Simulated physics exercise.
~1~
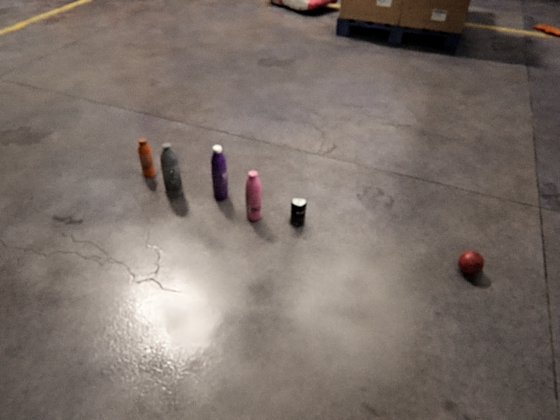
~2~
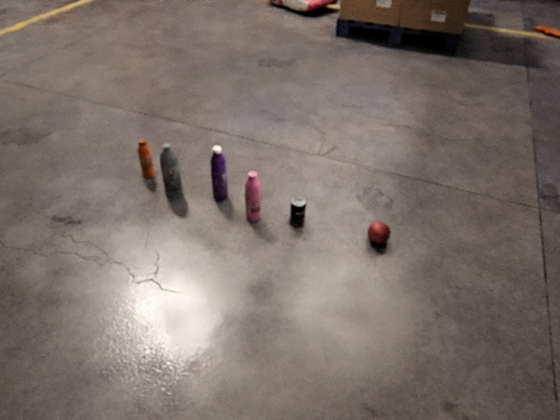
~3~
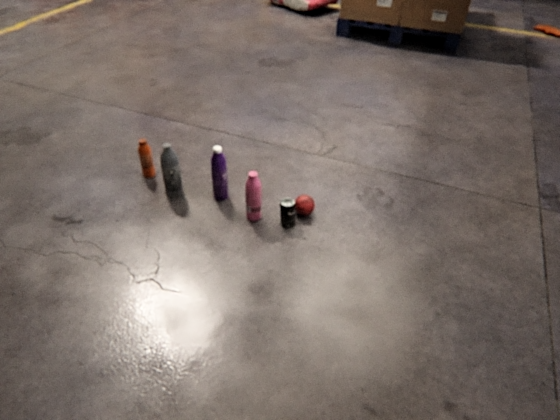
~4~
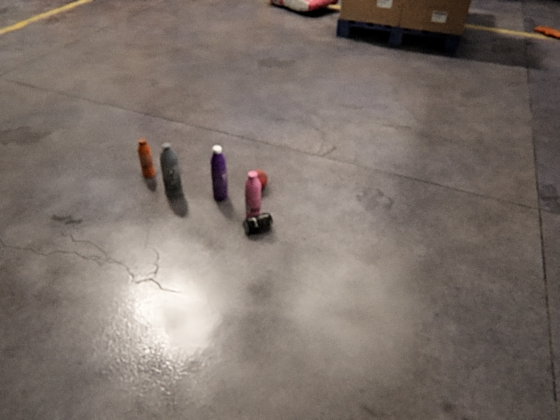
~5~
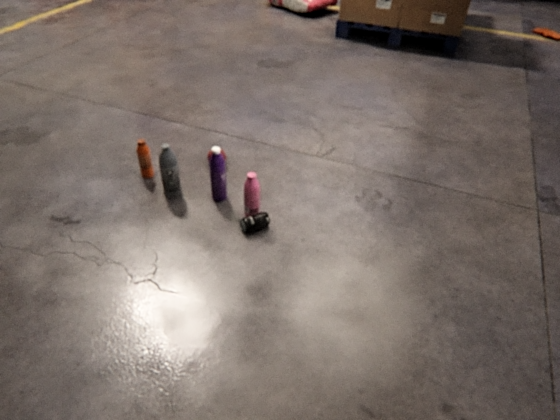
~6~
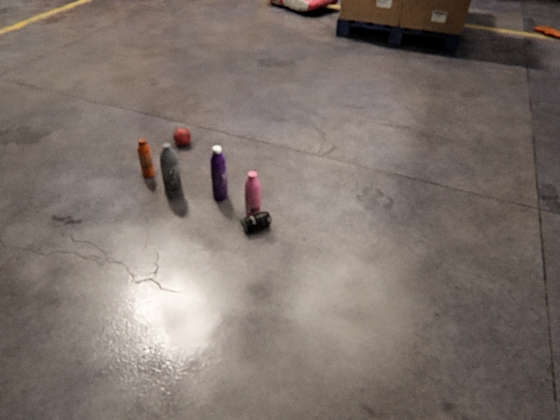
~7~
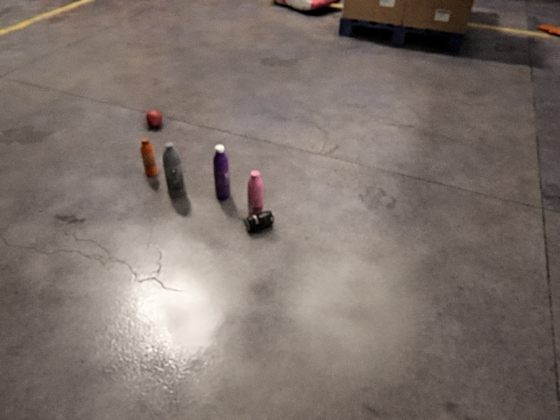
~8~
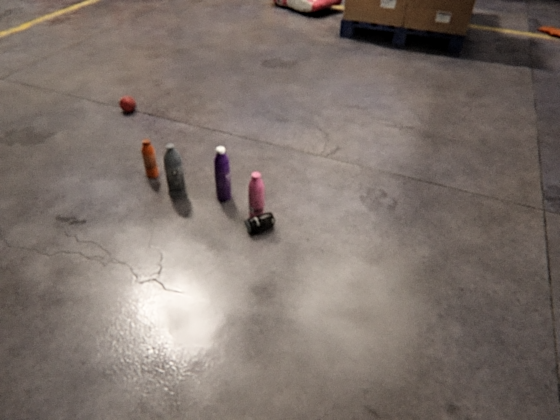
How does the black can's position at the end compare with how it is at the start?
The black can stands upright at the start, but at the end it is lying on its side near the pink bottle.
